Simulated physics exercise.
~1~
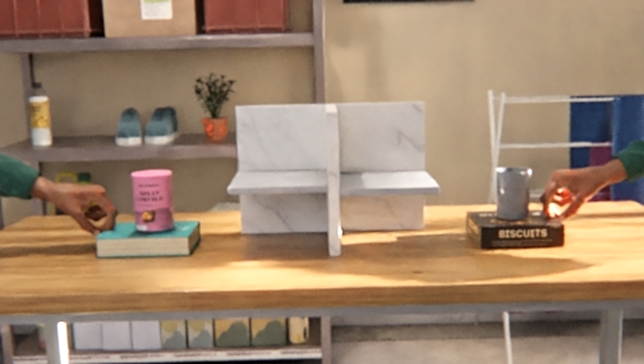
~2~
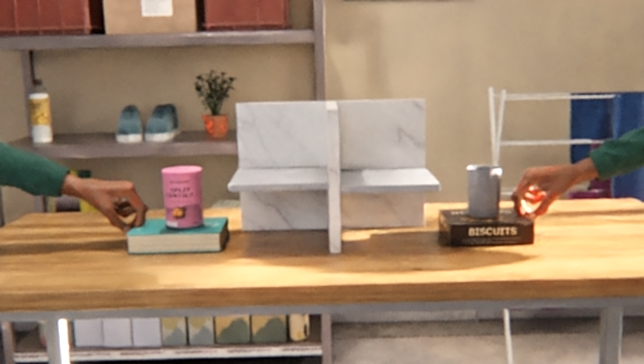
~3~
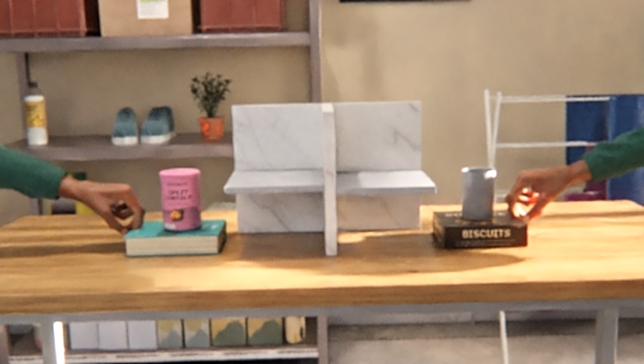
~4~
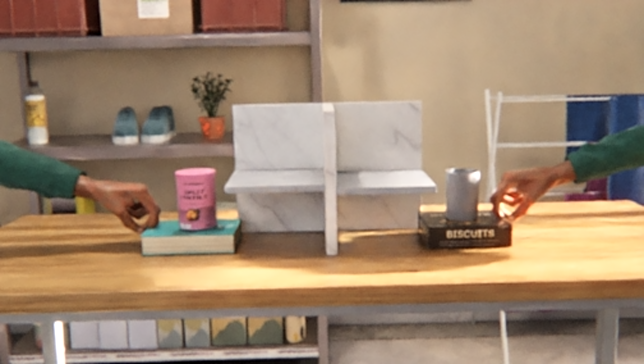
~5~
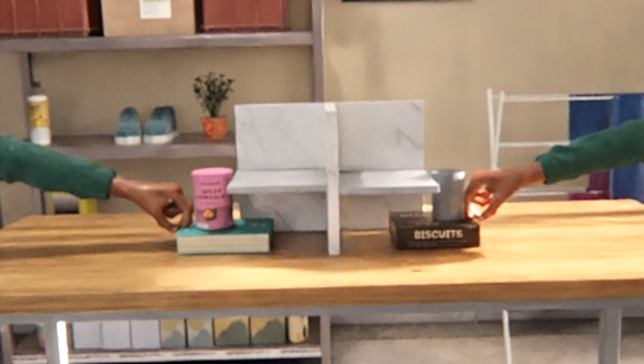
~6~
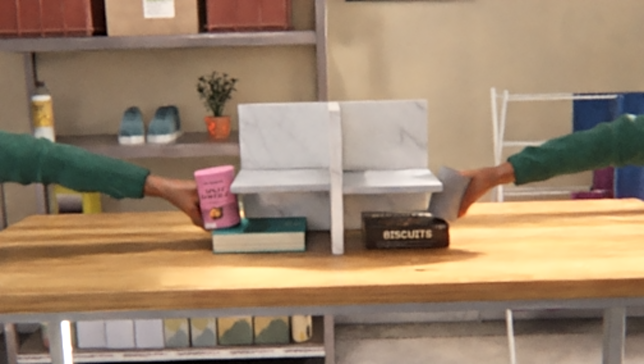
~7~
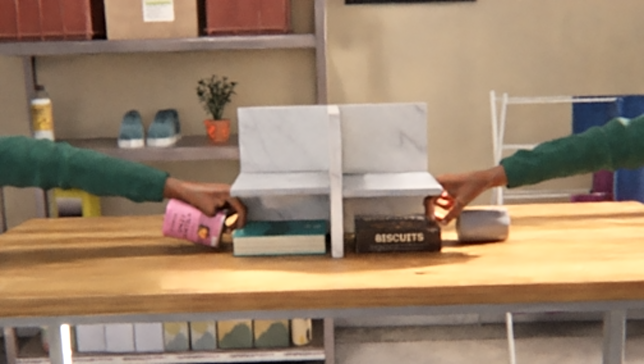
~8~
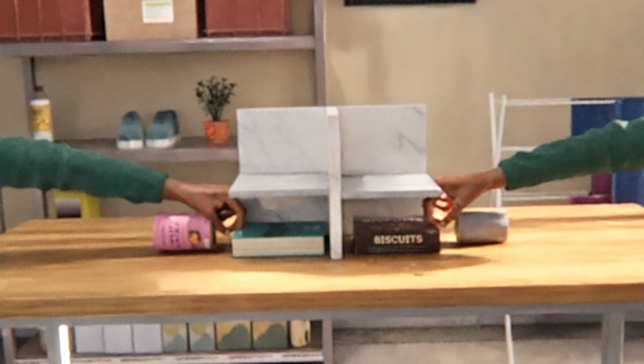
Two hands push a book and a packet under a marble shelf, toppling the pink tin and grey beaker.
